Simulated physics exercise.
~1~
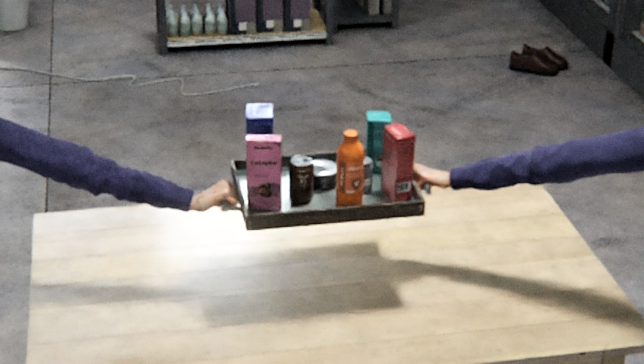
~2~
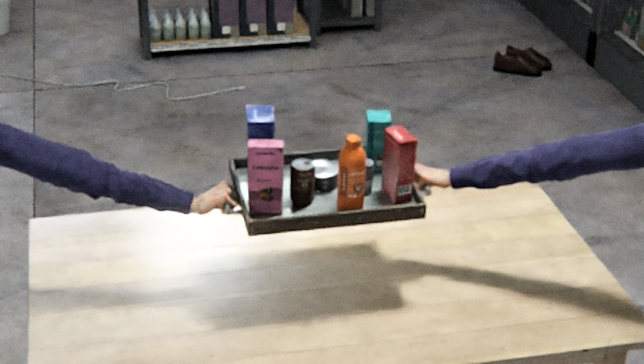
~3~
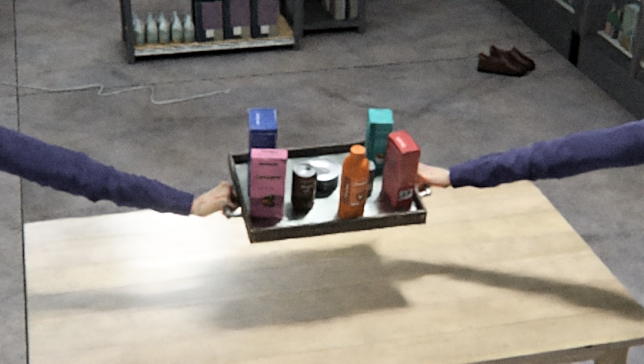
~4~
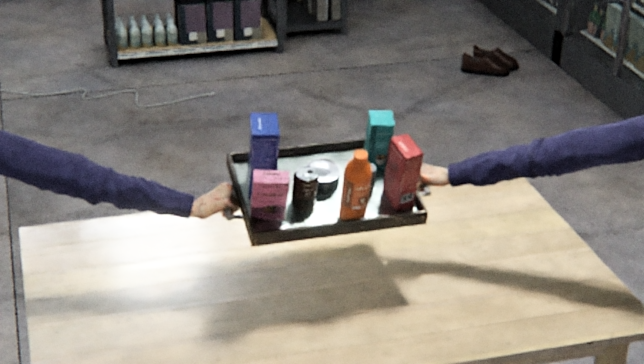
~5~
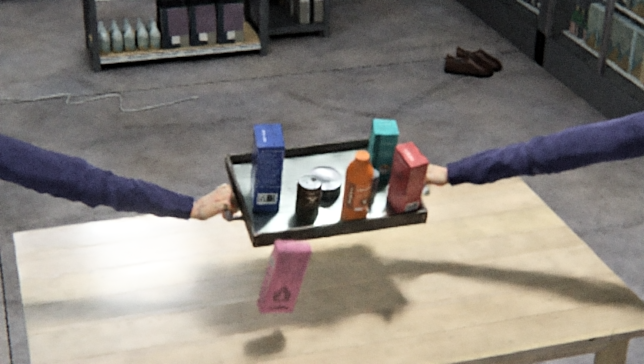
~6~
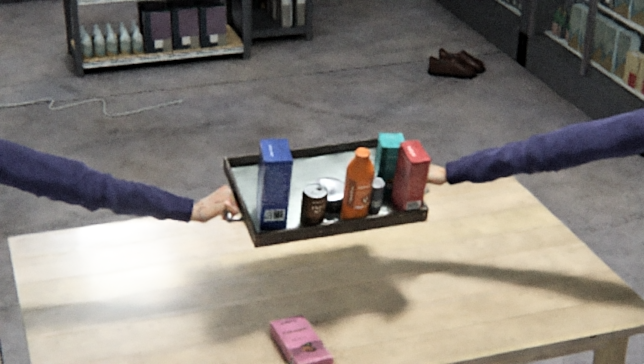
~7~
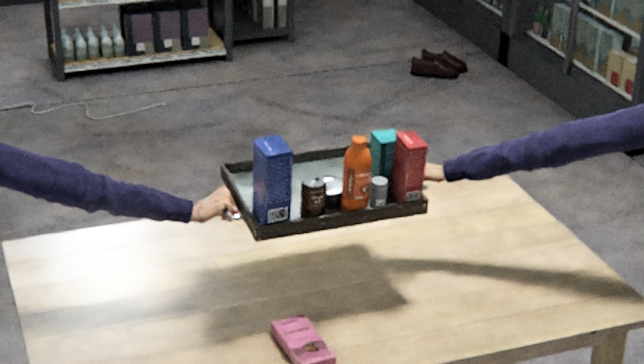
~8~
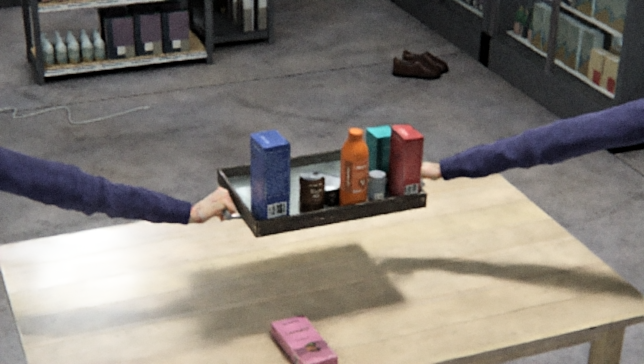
Two hands tip a tray forward, dropping a pink packet onto the table, then level it.
